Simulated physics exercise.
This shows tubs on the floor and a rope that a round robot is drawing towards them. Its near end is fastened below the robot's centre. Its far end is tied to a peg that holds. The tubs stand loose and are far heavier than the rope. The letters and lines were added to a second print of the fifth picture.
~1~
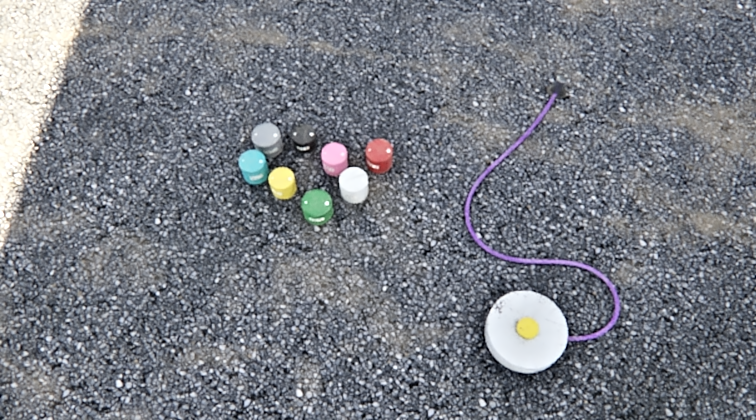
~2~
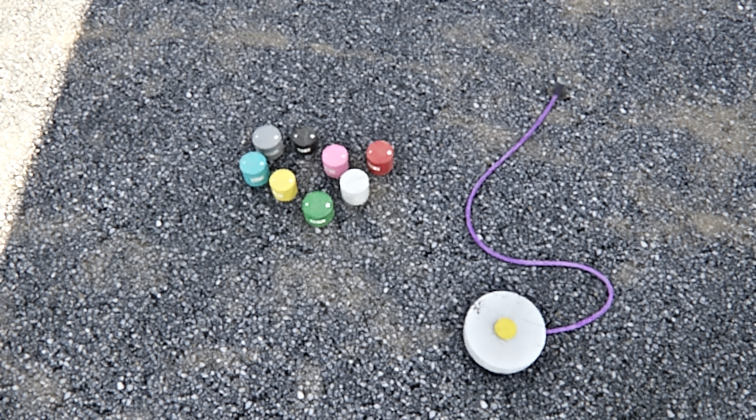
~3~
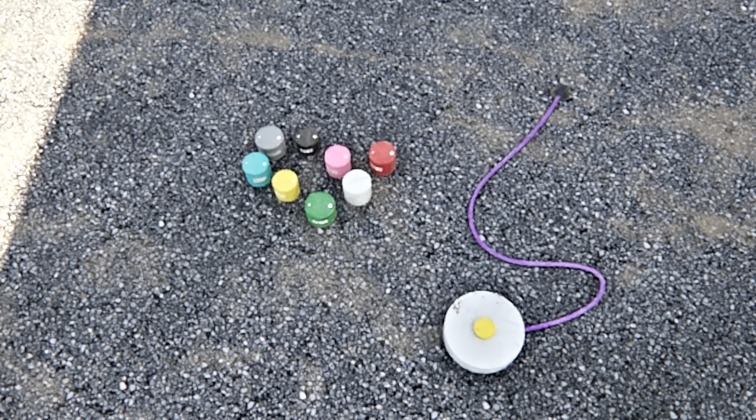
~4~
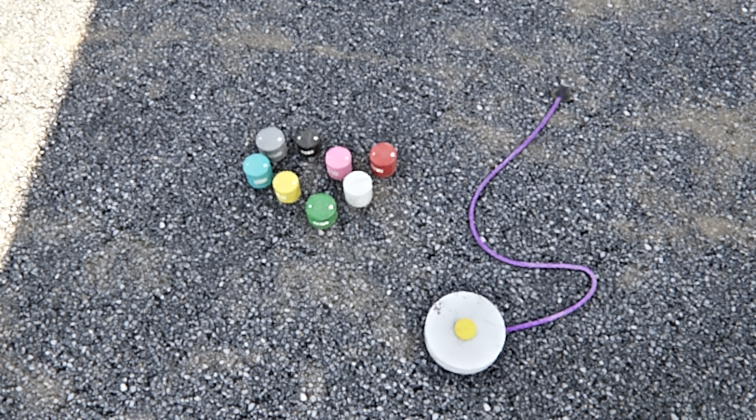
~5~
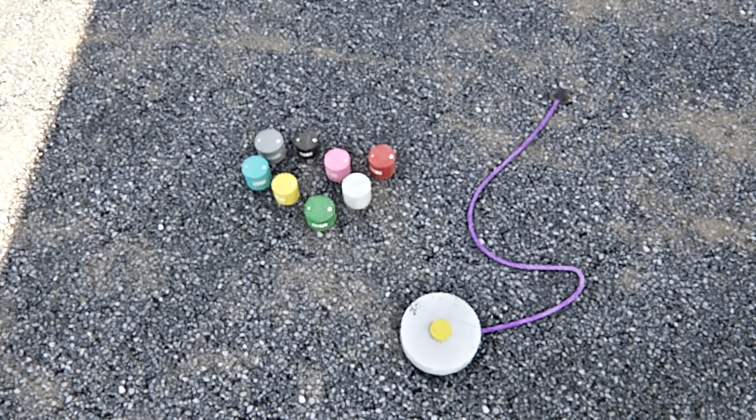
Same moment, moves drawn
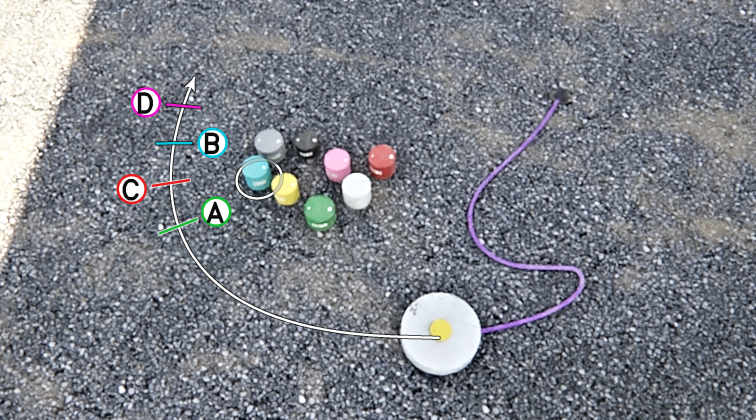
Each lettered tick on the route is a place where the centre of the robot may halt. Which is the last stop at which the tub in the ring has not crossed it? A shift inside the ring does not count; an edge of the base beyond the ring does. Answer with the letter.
The farthest safe stop is B.
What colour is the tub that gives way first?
Green.
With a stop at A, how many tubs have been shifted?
The count is none.
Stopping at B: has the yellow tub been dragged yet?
No.
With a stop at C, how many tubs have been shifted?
By then, none.
On the marked copy, A at (178, 226); B at (174, 143); C at (171, 183); D at (184, 106); the ring at (259, 179); the route from (439, 338) via (201, 267) to (194, 77).
Following B. Soon after the start, robot (286, 317); turquoise tub (257, 173).
Later, robot (180, 235); turquoise tub (257, 173).
In the end, robot (171, 137); green tub (319, 194); turquoise tub (257, 173); the turquoise tub is still in its ring.
As for the rest, A is safe but short; C is safe but short; D drags the ringed tub to (268, 159).
